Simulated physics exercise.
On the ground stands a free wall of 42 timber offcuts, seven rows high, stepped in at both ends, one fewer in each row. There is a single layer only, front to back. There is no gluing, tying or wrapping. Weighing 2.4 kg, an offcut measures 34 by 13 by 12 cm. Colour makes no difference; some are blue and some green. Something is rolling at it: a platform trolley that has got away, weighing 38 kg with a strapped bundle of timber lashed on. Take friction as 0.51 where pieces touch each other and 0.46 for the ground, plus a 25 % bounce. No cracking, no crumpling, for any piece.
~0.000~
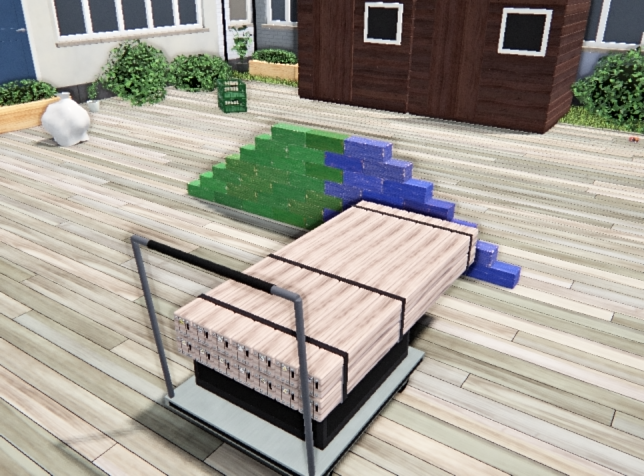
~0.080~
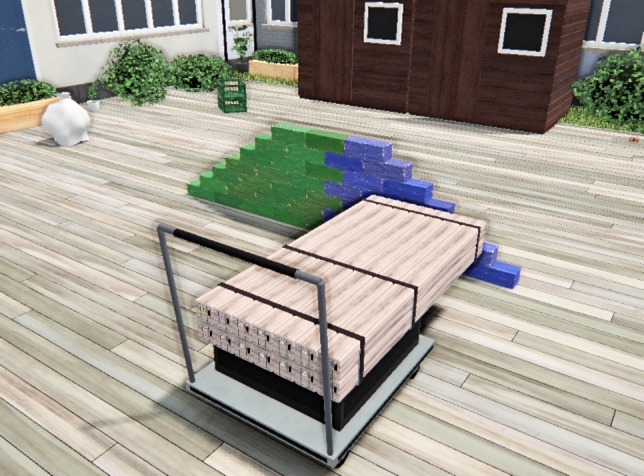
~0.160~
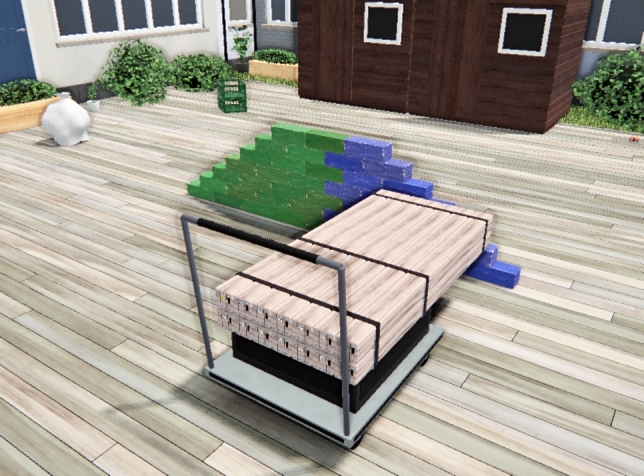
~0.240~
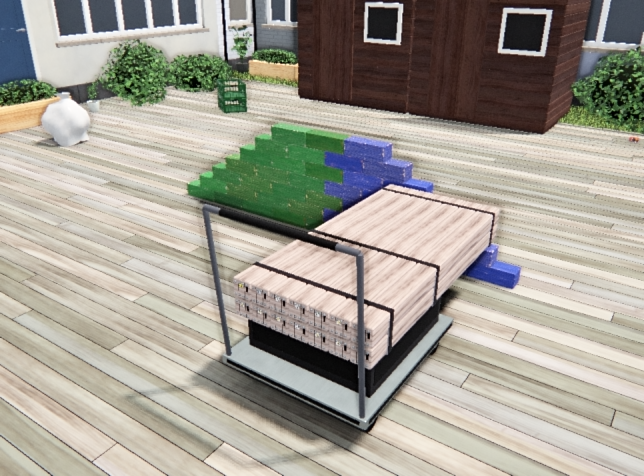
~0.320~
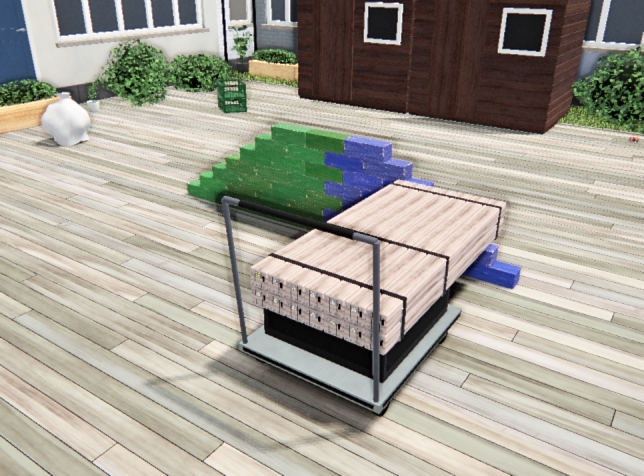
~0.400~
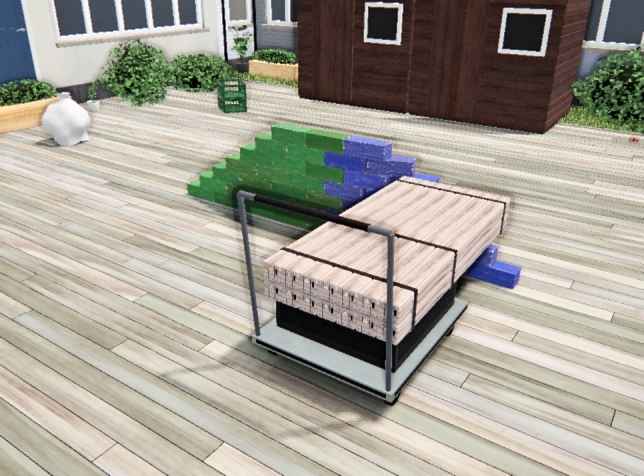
A platform trolley stacked with pale, dark-strapped timber rolls across a plank-floored yard, seen from a raised, steady viewpoint, with a dark wooden shed, bushes and a green crate behind. Beyond it stands a low stepped wall, green blocks on the left and blue on the right. The trolley glides away and slightly rightward, slowing, until its load meets the wall and a few blocks shift slightly.
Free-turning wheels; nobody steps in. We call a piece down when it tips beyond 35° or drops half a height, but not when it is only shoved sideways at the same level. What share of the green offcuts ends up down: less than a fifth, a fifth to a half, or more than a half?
Less than a fifth.
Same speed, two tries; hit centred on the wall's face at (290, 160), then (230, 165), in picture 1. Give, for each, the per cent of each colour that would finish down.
For blue it's 30 then 0 per cent, for green 60 then 50 per cent.
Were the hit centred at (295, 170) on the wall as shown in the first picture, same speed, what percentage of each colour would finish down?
For blue it's 30 per cent, for green 70 per cent.
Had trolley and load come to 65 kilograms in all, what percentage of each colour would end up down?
Blue 60, green 0 per cent.
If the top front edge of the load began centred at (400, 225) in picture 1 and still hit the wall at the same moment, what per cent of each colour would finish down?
Down at the end: Blue 50 per cent, green 0 per cent.
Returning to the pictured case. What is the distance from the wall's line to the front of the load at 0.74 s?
It is some 45 centimetres past it.
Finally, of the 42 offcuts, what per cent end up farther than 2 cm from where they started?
The shifted ones make up 35 per cent.
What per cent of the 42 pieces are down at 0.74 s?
By then 10 %.
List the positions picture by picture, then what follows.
In the first picture (pixels give the middle of a visible side), load (474, 242) 50 cm short of the wall; top green offcut (324, 143); top blue offcut (363, 151); none has stirred.
The second picture shows load (482, 235) 37 cm short of the wall; top green offcut (324, 143).
The third picture shows load (489, 227) 24 cm short of the wall; top green offcut (324, 143).
The fourth picture shows load (496, 221) 12 cm short of the wall; top green offcut (324, 143).
The fifth picture shows load (502, 214) just touching; top green offcut (324, 143).
The sixth picture shows load (507, 210) 10 cm into the wall's line; top green offcut (324, 143); top blue offcut (364, 151); movement in 5 of them.
After 0.74 s, load 46 cm past the wall's line, still rolling; none of the 23 green offcuts down (5 of 42 in all colours); top green offcut 32° from how it stood; top blue offcut 32° from how it stood, 37 mm lower.
After 1.20 s, load 84 cm past the wall's line, still rolling; 1 of the 23 green offcuts down (9 of 42 in all colours); top green offcut 57° from how it stood, 57 cm lower; top blue offcut on its side.
In the end (2.9 s), load 91 cm past the wall's line, stopped; 1 of the 23 green offcuts down (12 of 42 in all colours); top green offcut on its side; top blue offcut upside down. That is 4 per cent. From the last view, middles, top green offcut near (340, 201), top blue offcut near (355, 186).
